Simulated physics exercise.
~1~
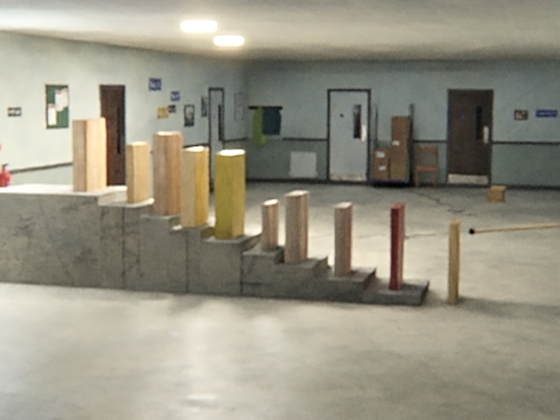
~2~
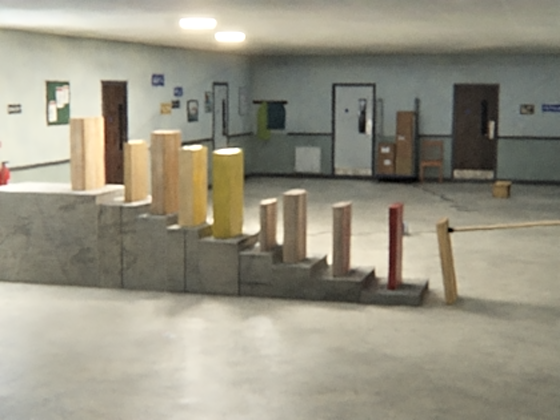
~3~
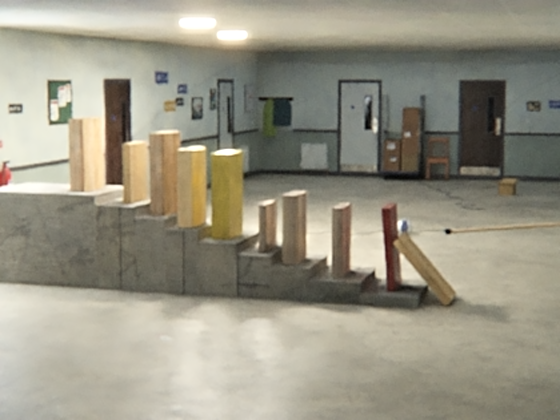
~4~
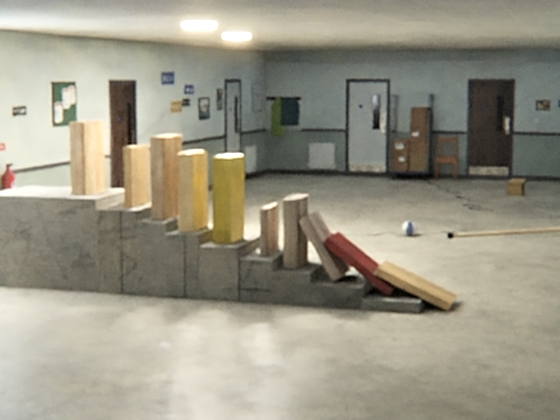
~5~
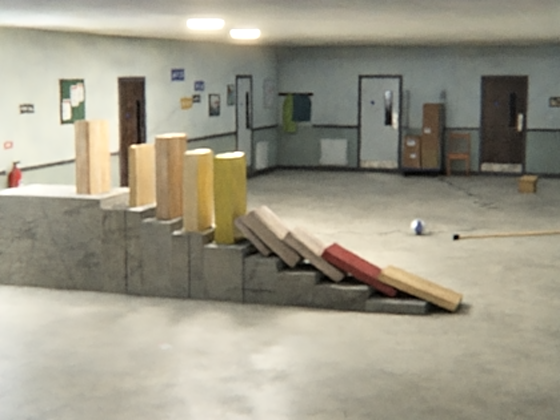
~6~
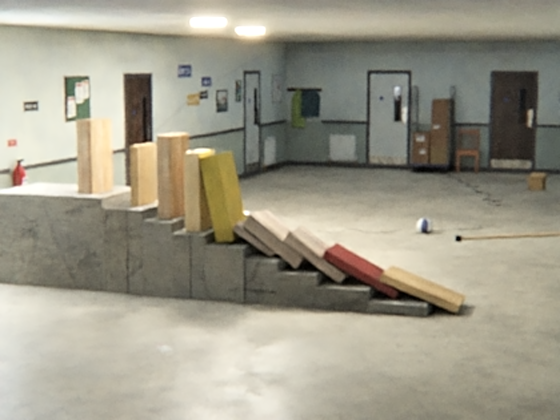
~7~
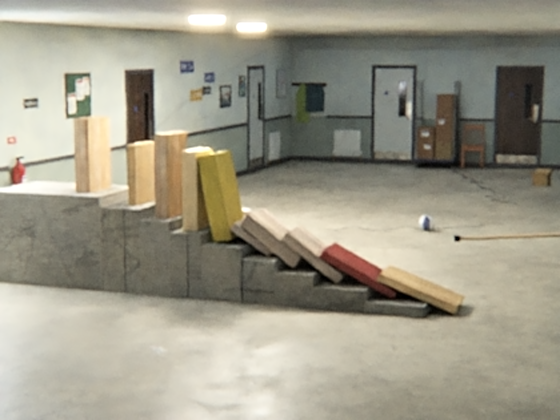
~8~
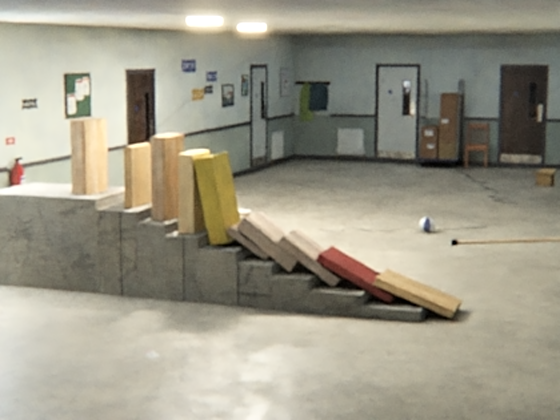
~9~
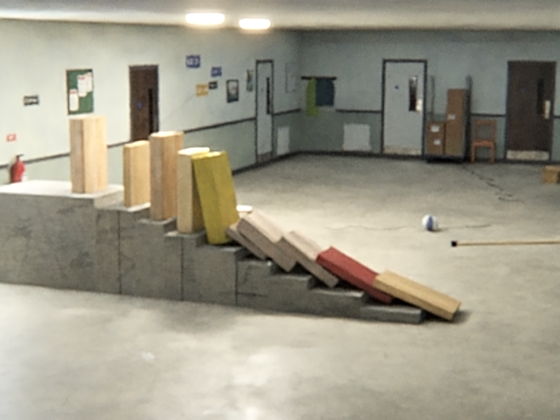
In this clip, a pole tips over the first of several thick boards standing on concrete steps, and it knocks the red board and the next three up the steps into a slanting row. The yellow board only leans back against its neighbour, and the higher boards stay standing.
